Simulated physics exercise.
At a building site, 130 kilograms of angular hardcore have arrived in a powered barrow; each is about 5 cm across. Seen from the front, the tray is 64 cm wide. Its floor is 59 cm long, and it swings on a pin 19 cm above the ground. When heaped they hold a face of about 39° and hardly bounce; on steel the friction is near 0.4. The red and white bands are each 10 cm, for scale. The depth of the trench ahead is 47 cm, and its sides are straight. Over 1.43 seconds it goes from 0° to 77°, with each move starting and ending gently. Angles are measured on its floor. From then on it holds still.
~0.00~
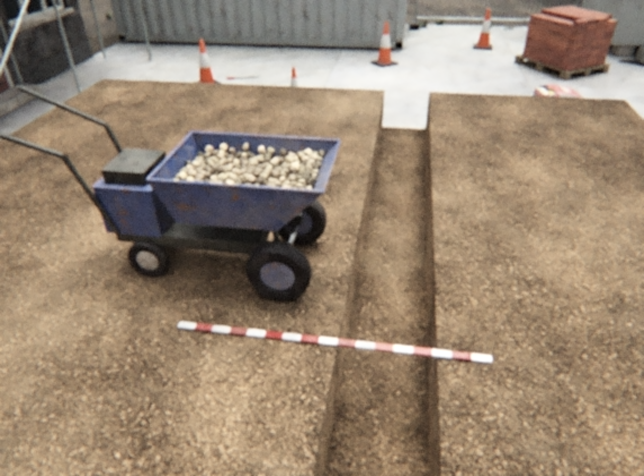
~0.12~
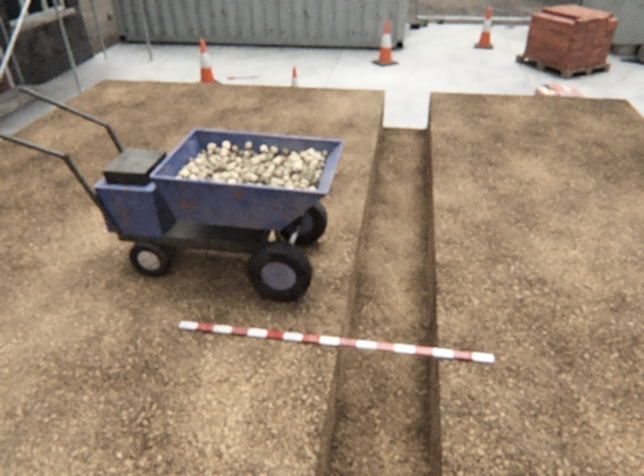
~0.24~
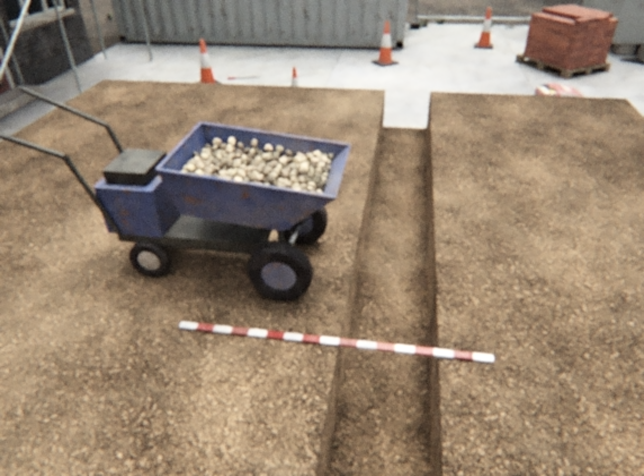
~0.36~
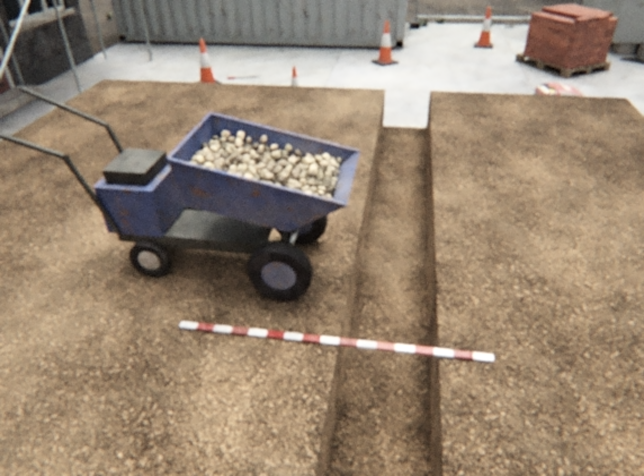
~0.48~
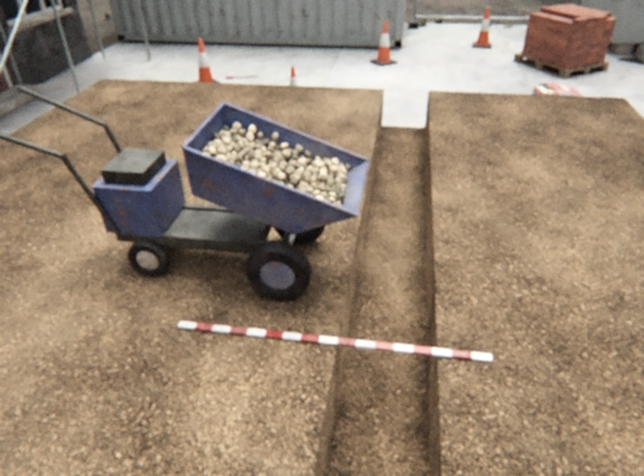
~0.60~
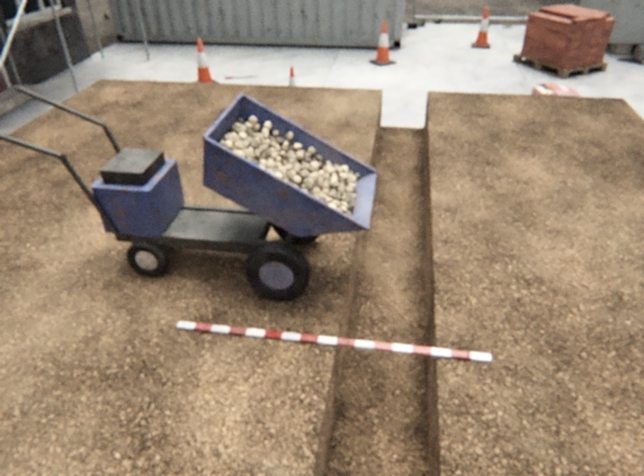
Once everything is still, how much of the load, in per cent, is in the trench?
About 100 per cent.
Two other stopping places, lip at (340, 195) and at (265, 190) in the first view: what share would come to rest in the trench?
Roughly 90 in a hundred from the first, 80 in a hundred from the second.
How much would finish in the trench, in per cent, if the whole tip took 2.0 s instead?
That works out at about 100 in a hundred.
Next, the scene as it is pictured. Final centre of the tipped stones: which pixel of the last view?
(403, 323).
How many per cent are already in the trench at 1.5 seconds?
Close to 50 per cent at that time.
After 1.1 s the floor is at 65°; 100 % in the tray; the foremost stones are at (392, 258).
After 1.5 s the floor is at 77°; 51 % in the tray, 49 % in the trench; the foremost stones are at (431, 291).
After 1.9 s the floor is at 77°; 14 % in the tray, 86 % in the trench; the foremost stones are at (433, 307).
After 3.8 s the floor is at 77°; 0 % in the tray, 100 % in the trench; the foremost stones are at (433, 312).
